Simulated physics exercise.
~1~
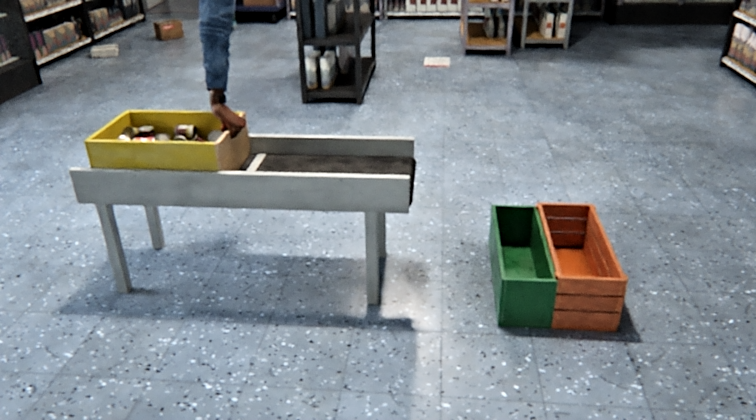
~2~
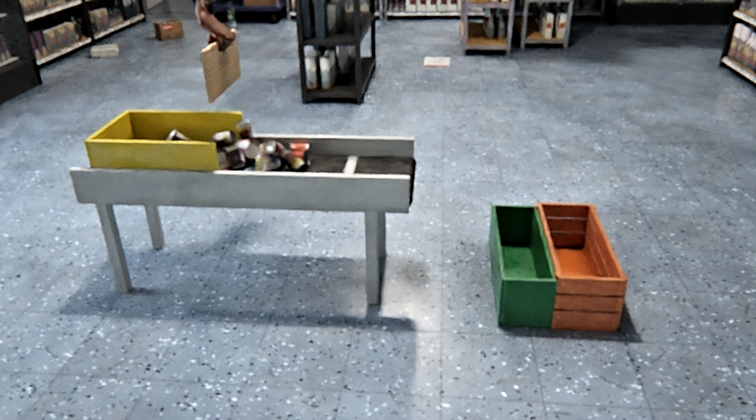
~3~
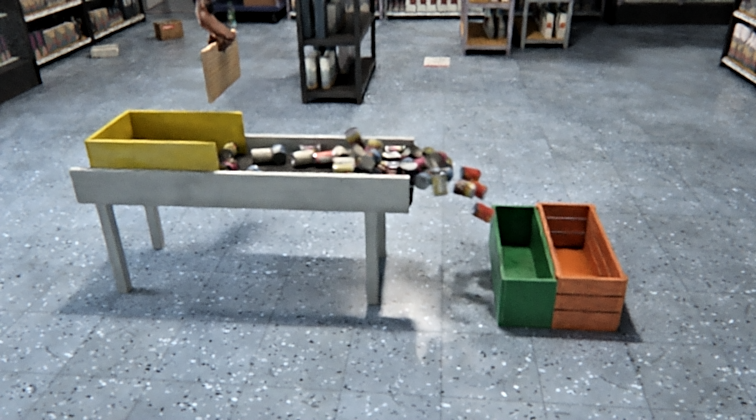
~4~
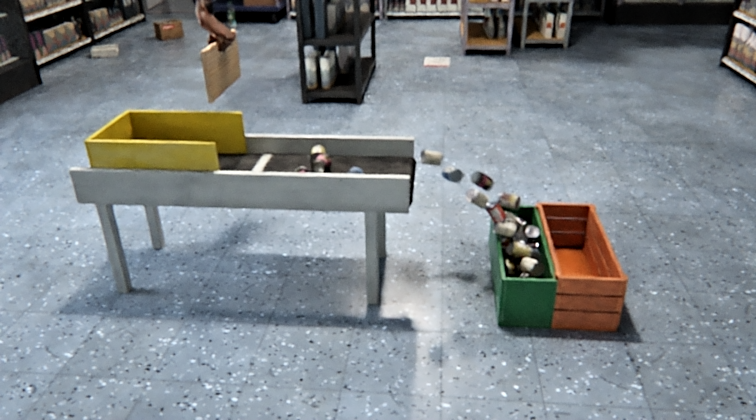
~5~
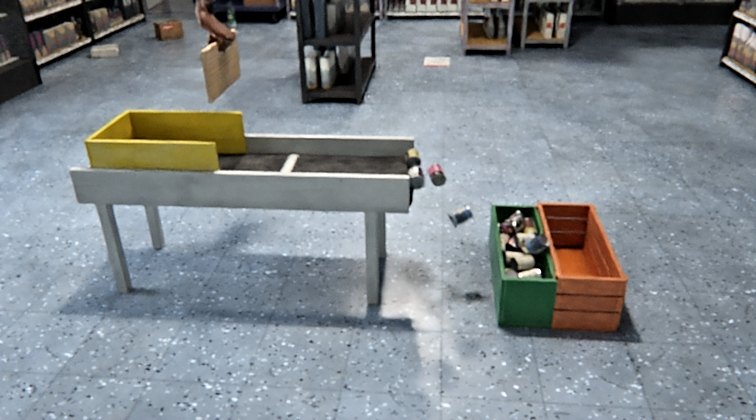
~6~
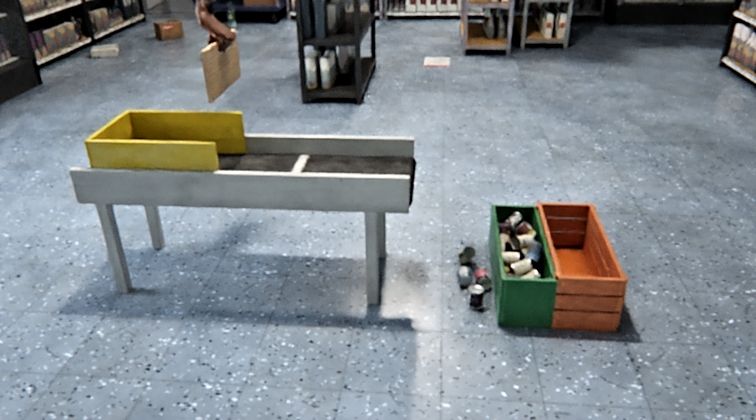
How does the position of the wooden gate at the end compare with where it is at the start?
At the start the gate stands upright at the right end of the yellow pen, closing it off. By the end it is held up in the air above the conveyor, still upright, leaving the pen open.
